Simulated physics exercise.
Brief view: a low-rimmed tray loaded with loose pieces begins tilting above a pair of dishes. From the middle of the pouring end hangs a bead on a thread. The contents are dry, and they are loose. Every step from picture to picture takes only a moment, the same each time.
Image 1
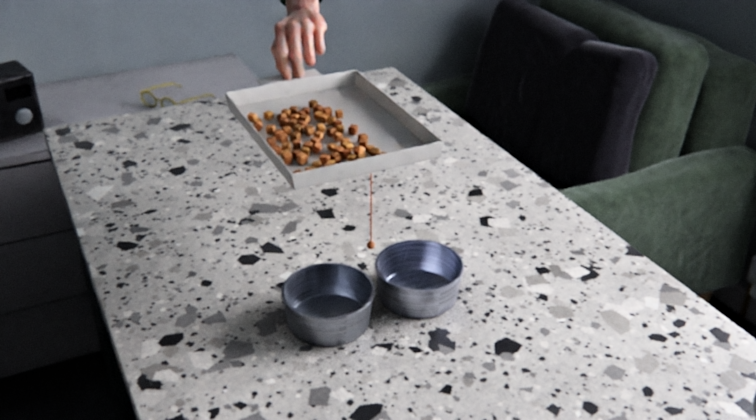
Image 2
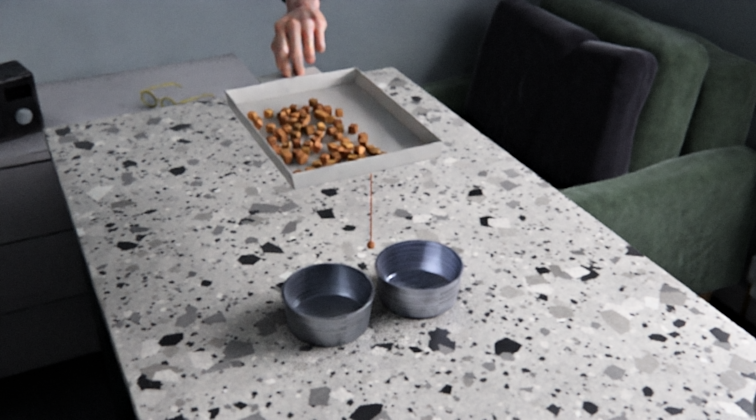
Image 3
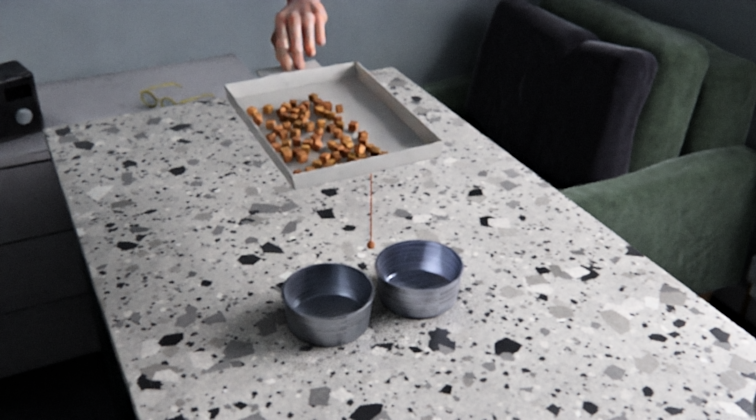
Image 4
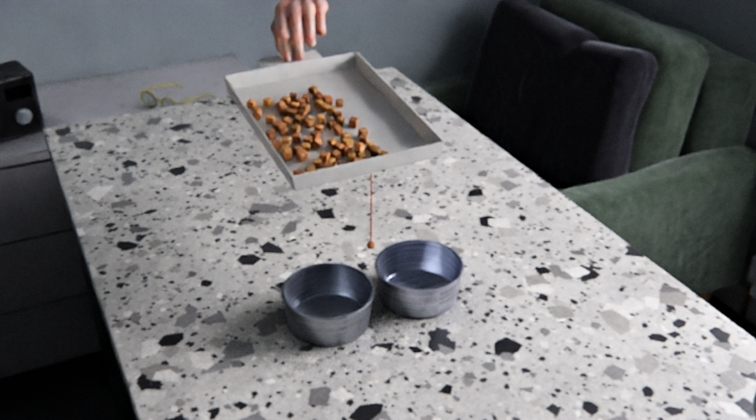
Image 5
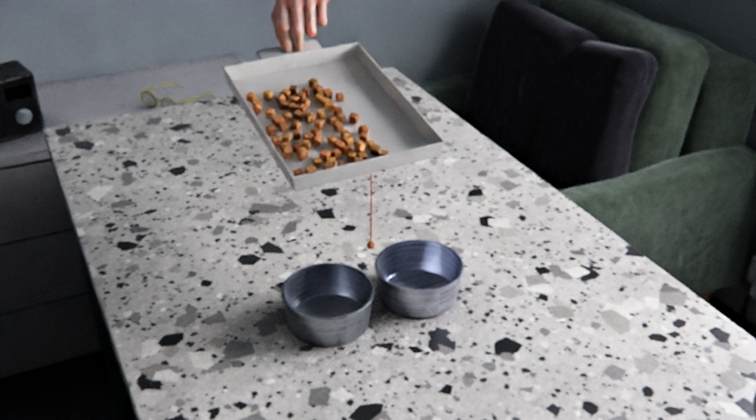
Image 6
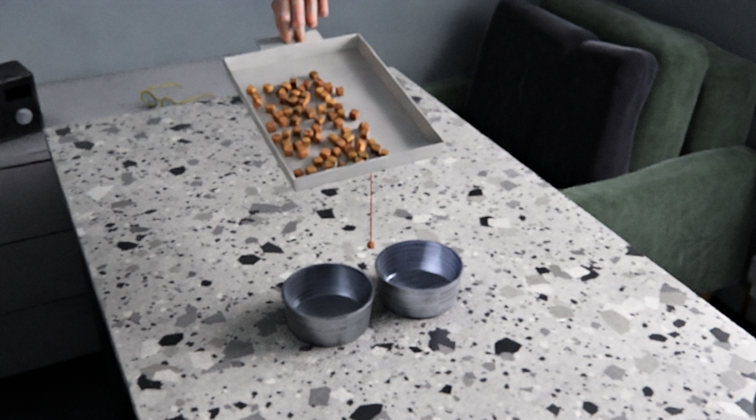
The footage shows a hand holding a shallow tray of loose brown cubes above two metal dishes on a speckled table, then gradually raising the far end so the tray tilts slightly, while a bead hangs from its near edge.
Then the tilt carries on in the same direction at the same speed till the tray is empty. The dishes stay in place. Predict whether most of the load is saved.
Most of it is saved.
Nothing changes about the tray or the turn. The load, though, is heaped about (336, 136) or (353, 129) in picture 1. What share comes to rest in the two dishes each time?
Estimate: 80 % first, 60 % second.
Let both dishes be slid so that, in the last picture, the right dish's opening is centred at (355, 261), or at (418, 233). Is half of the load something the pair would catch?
The pair would catch the lesser share the first time and the lesser share the second time.
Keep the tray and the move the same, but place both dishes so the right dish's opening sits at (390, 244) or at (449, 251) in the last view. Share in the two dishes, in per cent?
Some 0 percent in the first case, 40 percent in the second.
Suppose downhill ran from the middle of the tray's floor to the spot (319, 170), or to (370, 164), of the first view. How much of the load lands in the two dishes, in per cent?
Roughly 70 percent first and 50 percent second.
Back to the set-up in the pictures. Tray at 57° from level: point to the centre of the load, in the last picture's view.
I'd mark the middle close to (336, 150).
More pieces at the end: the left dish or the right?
That would be the left of the two, then.
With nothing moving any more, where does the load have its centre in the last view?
The centre ends up roughly at (342, 324).
Just after the last frame, tray tipped steeply; every one on the tray.
A moment on, tray tipped right over; every one on the tray.
Further on, tray tipped past a quarter turn; roughly half in the left dish; roughly a quarter in the right dish; roughly a third outside both.
When it is over, tray tipped past a quarter turn; roughly half in the left dish; roughly a quarter in the right dish; roughly a third outside both.
